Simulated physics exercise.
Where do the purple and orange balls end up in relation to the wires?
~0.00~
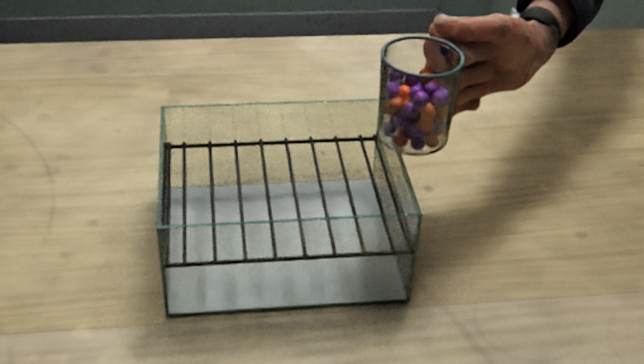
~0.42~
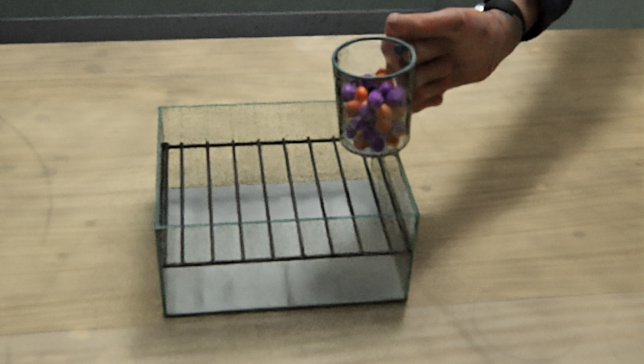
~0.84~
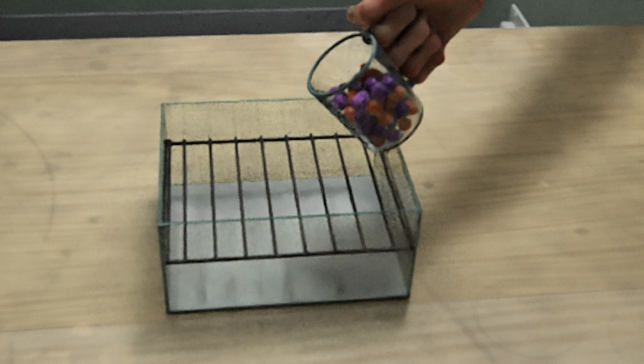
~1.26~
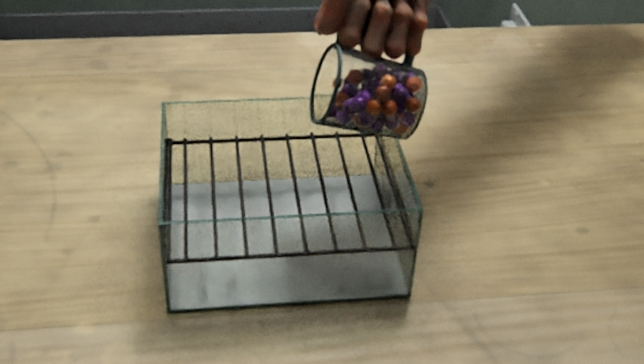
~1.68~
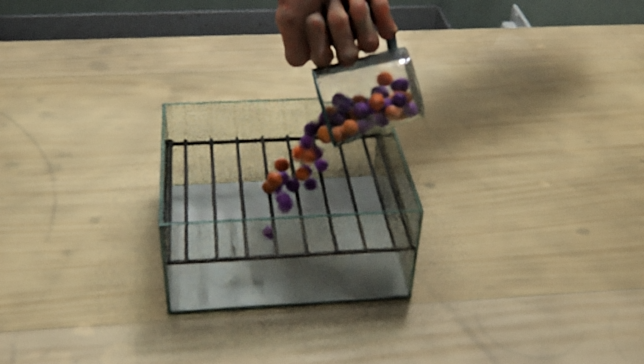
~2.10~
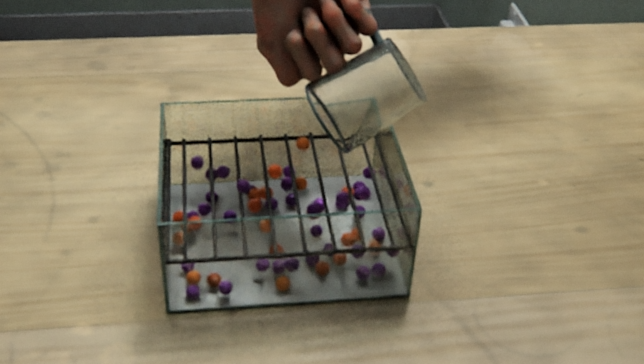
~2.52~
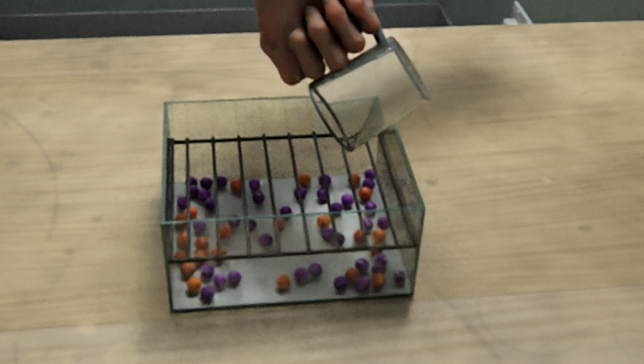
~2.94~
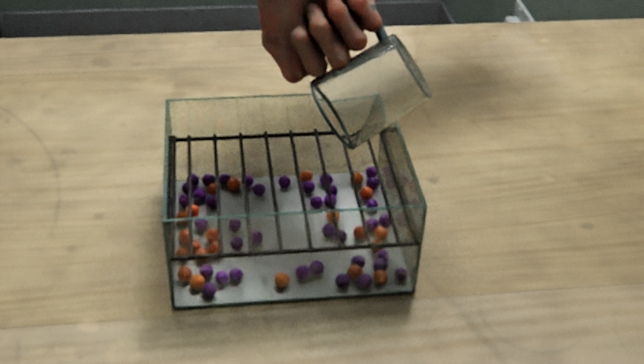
Both the purple and the orange balls end up below the wires, scattered over the bottom of the glass box.
